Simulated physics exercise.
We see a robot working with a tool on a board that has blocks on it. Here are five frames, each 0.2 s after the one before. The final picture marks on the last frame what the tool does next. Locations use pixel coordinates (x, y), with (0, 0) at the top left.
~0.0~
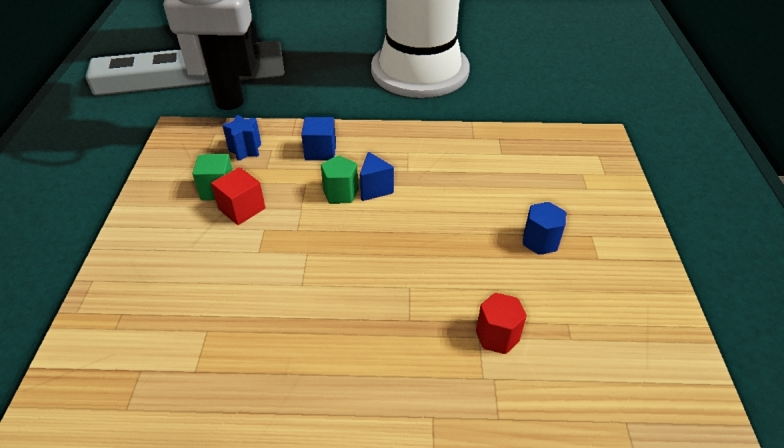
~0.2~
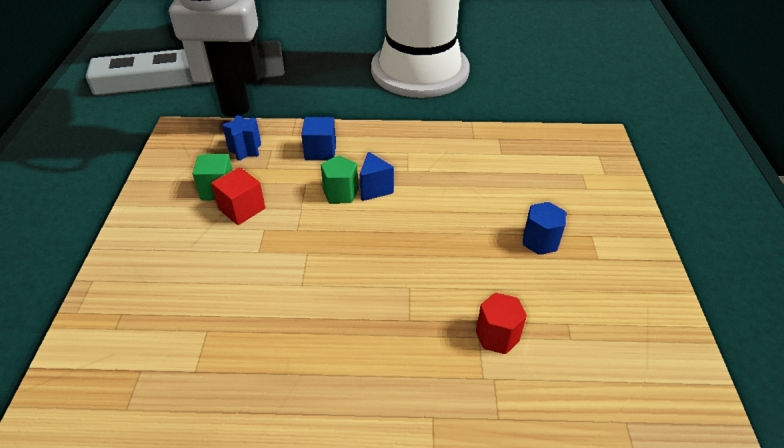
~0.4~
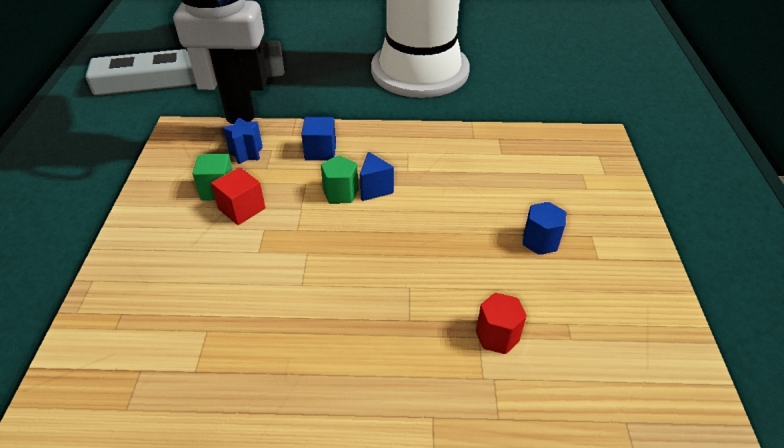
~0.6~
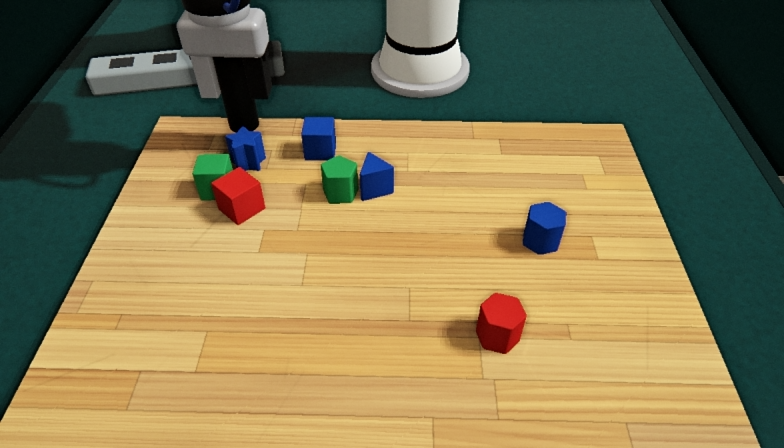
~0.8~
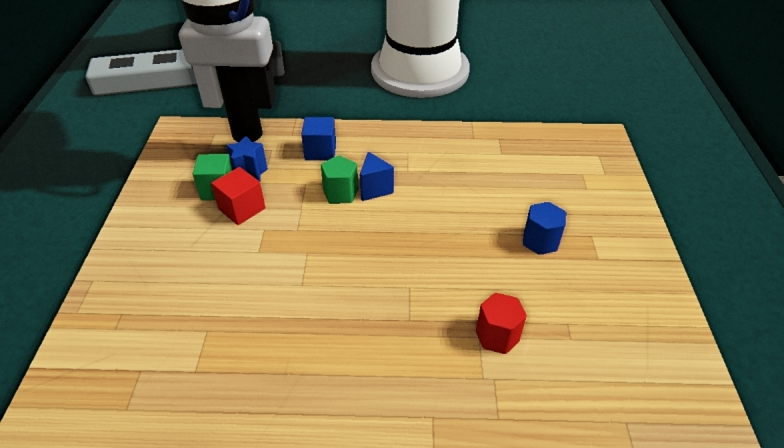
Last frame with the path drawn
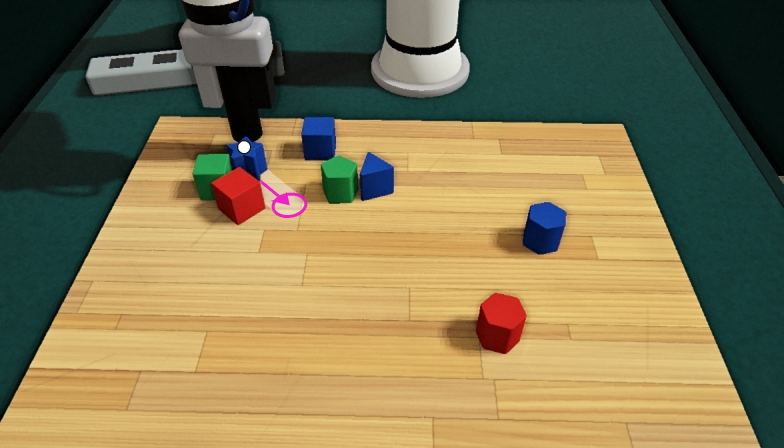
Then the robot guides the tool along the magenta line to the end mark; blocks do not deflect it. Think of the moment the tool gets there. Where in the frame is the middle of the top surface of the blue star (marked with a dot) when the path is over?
Its top middle: (281, 200).
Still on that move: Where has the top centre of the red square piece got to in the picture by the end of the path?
Final place: (239, 211).
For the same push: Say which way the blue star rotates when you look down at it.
It goes clockwise.
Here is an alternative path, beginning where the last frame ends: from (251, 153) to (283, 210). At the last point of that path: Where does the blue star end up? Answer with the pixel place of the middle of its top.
If I read the scene right, the answer is (252, 199).
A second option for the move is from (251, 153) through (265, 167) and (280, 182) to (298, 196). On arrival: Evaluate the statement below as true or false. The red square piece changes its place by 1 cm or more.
That is true.
The line goes from (251, 153) through (253, 172) and (270, 189) to (289, 205); the dot is on the blue star.
On the path given first. One third of the way, tool at (249, 154); green square piece at (209, 165); red square piece at (234, 188); blue star at (249, 164), turned 30° clockwise.
Two thirds of the way, tool at (266, 171); green square piece at (209, 165); red square piece at (237, 202), turned 45° clockwise; blue star at (267, 182), turned 30° clockwise.
At the end, tool at (286, 187); green square piece at (209, 165); red square piece at (239, 211), turned 85° clockwise; blue star at (281, 200), turned 40° clockwise; green pentagonal block unmoved.
